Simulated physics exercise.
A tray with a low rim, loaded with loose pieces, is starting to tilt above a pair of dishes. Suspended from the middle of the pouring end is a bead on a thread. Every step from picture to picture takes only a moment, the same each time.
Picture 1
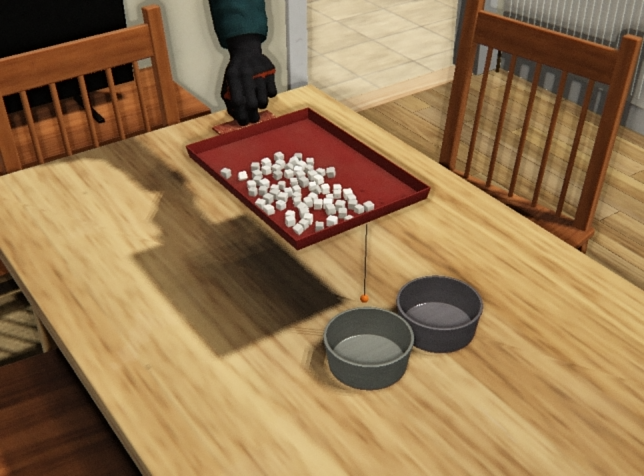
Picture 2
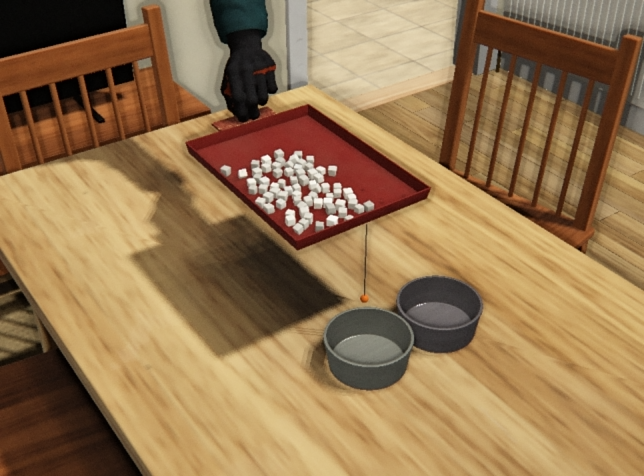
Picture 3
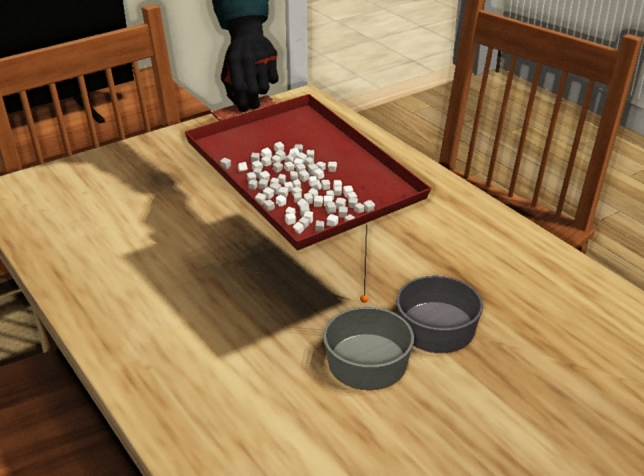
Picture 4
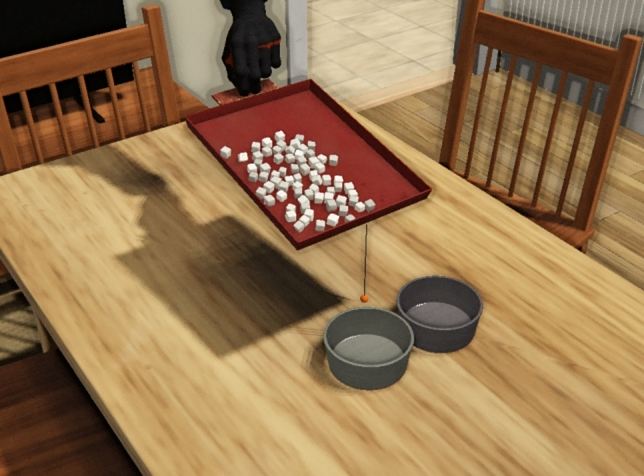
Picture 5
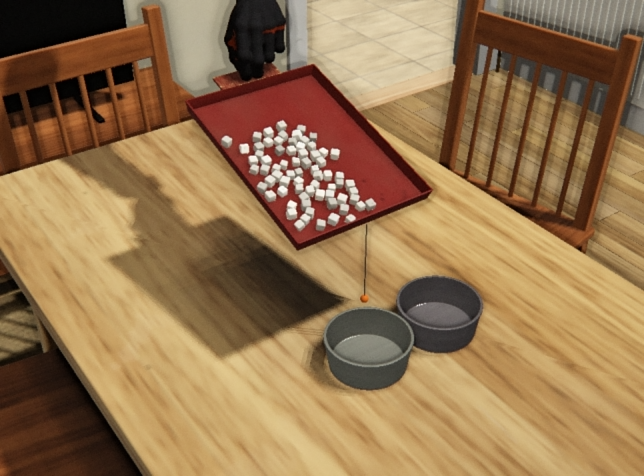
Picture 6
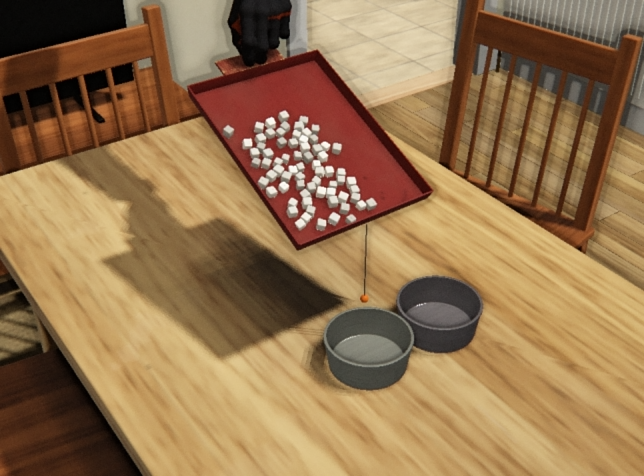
In this clip, a gloved hand raises the far end of a red tray scattered with white cubes, steadily steepening its slope above a wooden table, while two gray dishes and a small orange bead on a thread stay still.
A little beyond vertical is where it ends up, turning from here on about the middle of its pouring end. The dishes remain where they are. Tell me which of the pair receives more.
The left-hand one receives more.
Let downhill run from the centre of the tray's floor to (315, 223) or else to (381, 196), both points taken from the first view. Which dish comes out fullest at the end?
Try 1: The left-side dish; try 2: The right-side dish.
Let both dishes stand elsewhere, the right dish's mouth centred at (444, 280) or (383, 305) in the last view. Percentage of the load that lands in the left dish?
You'd get near 20 per cent and afterwards near 10 per cent.
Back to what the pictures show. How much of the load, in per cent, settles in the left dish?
About 40 %.
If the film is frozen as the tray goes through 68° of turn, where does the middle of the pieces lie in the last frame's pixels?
The middle of the pieces shows up near (349, 205).
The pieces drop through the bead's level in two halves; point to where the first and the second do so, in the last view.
Earlier half at (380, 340), later half at (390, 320).
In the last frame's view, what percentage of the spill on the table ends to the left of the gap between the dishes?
Estimate: About 60 in every hundred.
Just after the last frame, tray tipped steeply; every one on the tray.
A moment on, tray tipped past a quarter turn; almost all on the tray; just a few in the left dish; just a few in the air.
Further on, tray tipped past a quarter turn; roughly a third in the left dish; roughly a quarter in the right dish; roughly half outside both.
When it is over, tray tipped past a quarter turn; roughly a third in the left dish; roughly a quarter in the right dish; roughly half outside both.
